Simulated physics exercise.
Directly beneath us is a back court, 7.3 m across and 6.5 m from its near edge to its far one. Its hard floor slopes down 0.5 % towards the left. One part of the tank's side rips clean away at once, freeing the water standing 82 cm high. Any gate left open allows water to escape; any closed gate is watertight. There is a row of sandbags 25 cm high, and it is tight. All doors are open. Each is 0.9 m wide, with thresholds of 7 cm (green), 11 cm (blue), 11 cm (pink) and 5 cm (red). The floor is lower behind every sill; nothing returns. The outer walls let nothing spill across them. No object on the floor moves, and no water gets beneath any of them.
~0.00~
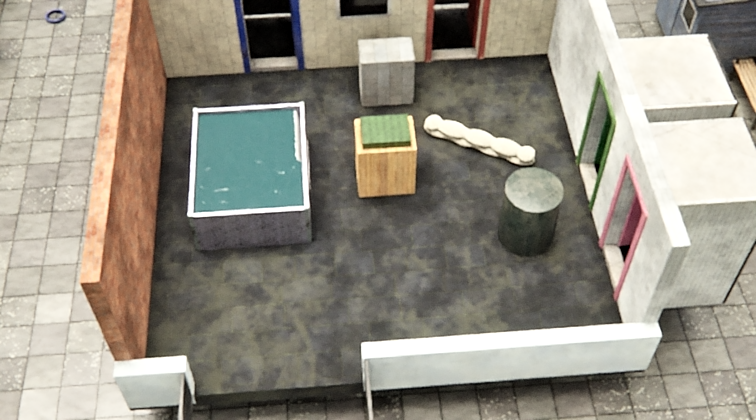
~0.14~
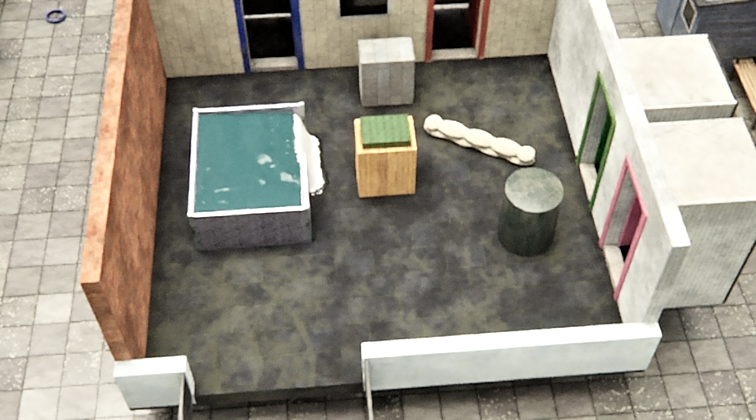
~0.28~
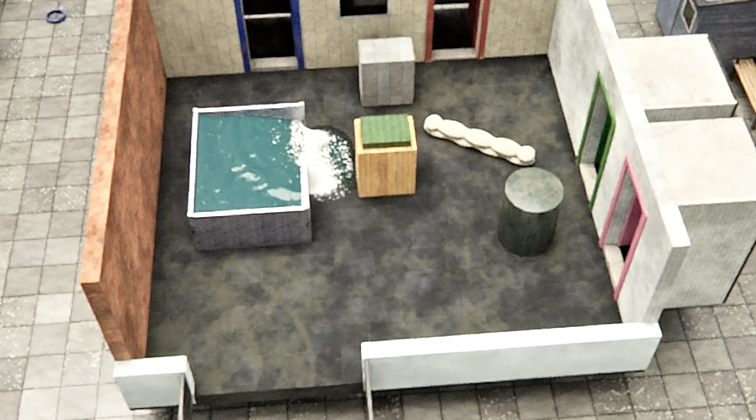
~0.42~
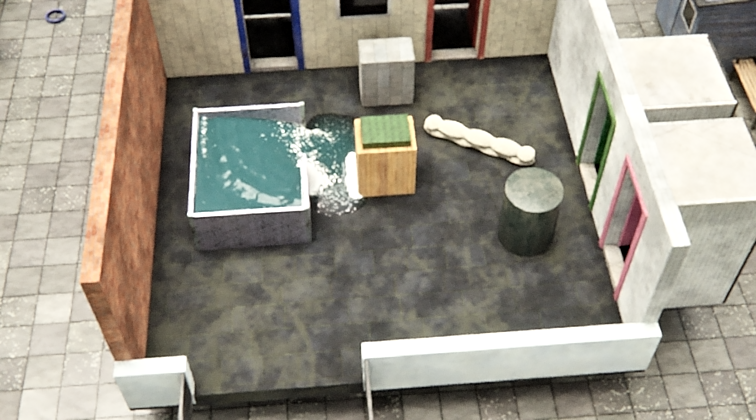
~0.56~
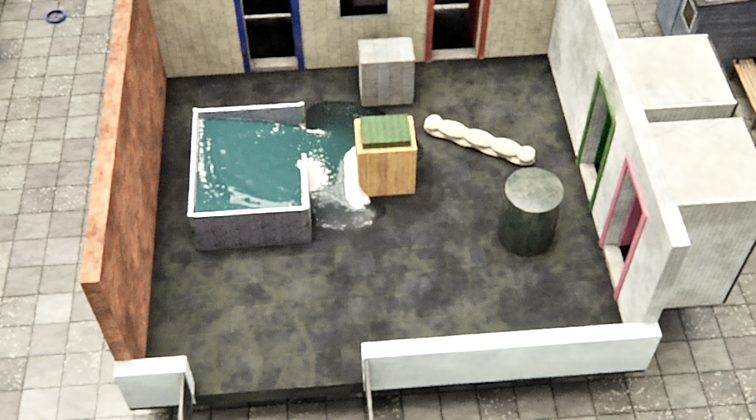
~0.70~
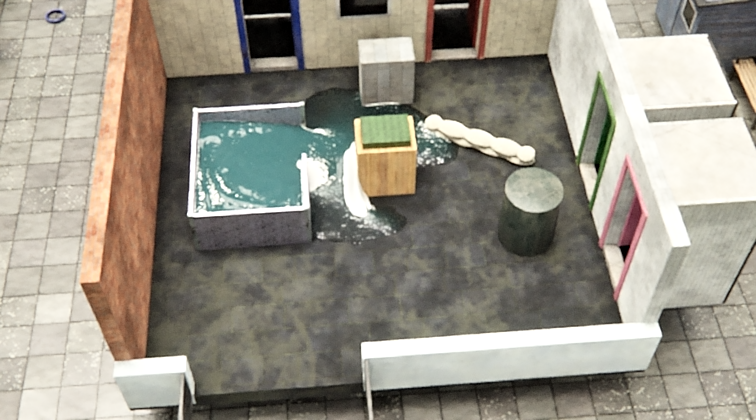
In the video, water bursts through the right side of a rectangular tank in a walled court, splashes against a wooden block with a green top, then spreads around it across the dark floor toward a pale twisted object.
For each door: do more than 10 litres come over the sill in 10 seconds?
Outcome: Green door: Over; blue door: Not over; pink door: Not over; red door: Over.
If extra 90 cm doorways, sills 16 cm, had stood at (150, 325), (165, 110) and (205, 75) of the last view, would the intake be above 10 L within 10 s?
First doorway falls short, second falls short, third falls short.
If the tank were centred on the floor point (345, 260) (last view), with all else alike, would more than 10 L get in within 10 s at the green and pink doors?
For the green door, the amount is too high; for the pink door, the amount is too high.
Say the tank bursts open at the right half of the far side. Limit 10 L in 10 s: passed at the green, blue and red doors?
Compared with the limit, green is lower, blue is higher and red is higher.
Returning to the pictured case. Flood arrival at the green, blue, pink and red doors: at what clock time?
The front reaches green at 2.0 s, blue at 2.0 s, pink at 2.2 s, red at 1.6 s.
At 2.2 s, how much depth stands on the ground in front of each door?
In centimetres, the green door has 6, the blue door 3, the pink door 4 and the red door 3.
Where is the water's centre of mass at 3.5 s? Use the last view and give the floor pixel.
It lies at roughly (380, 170) in pixels.
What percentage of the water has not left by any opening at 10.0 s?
82 %.
After 1.4 s water covers 30 % of the floor and is deepest (52 cm) near (347, 167); green door not reached, blue door not reached, pink door not reached, red door not reached.
After 2.2 s water covers 50 % of the floor and is deepest (41 cm) near (543, 54); green door 6 cm at the sill, 0 L in, blue door 3 cm at the sill, 0 L in, pink door 4 cm at the sill, 0 L in, red door 3 cm at the sill, 8 L in.
After 3.5 s water covers 70 % of the floor and is deepest (27 cm) near (347, 175); green door 10 cm at the sill, 16 L in, blue door 2 cm at the sill, 0 L in, pink door 5 cm at the sill, 0 L in, red door 8 cm at the sill, 23 L in.
After 6.0 s water covers 80 % of the floor and is deepest (16 cm) near (347, 175); green door 13 cm at the sill, 50 L in, blue door 3 cm at the sill, 0 L in, pink door 6 cm at the sill, 0 L in, red door 9 cm at the sill, 80 L in.
After 10.0 s water covers 95 % of the floor and is deepest (12 cm) near (319, 235); green door 7 cm at the sill, 73 L in, blue door 3 cm at the sill, 0 L in, pink door 6 cm at the sill, 0 L in, red door 9 cm at the sill, 146 L in.
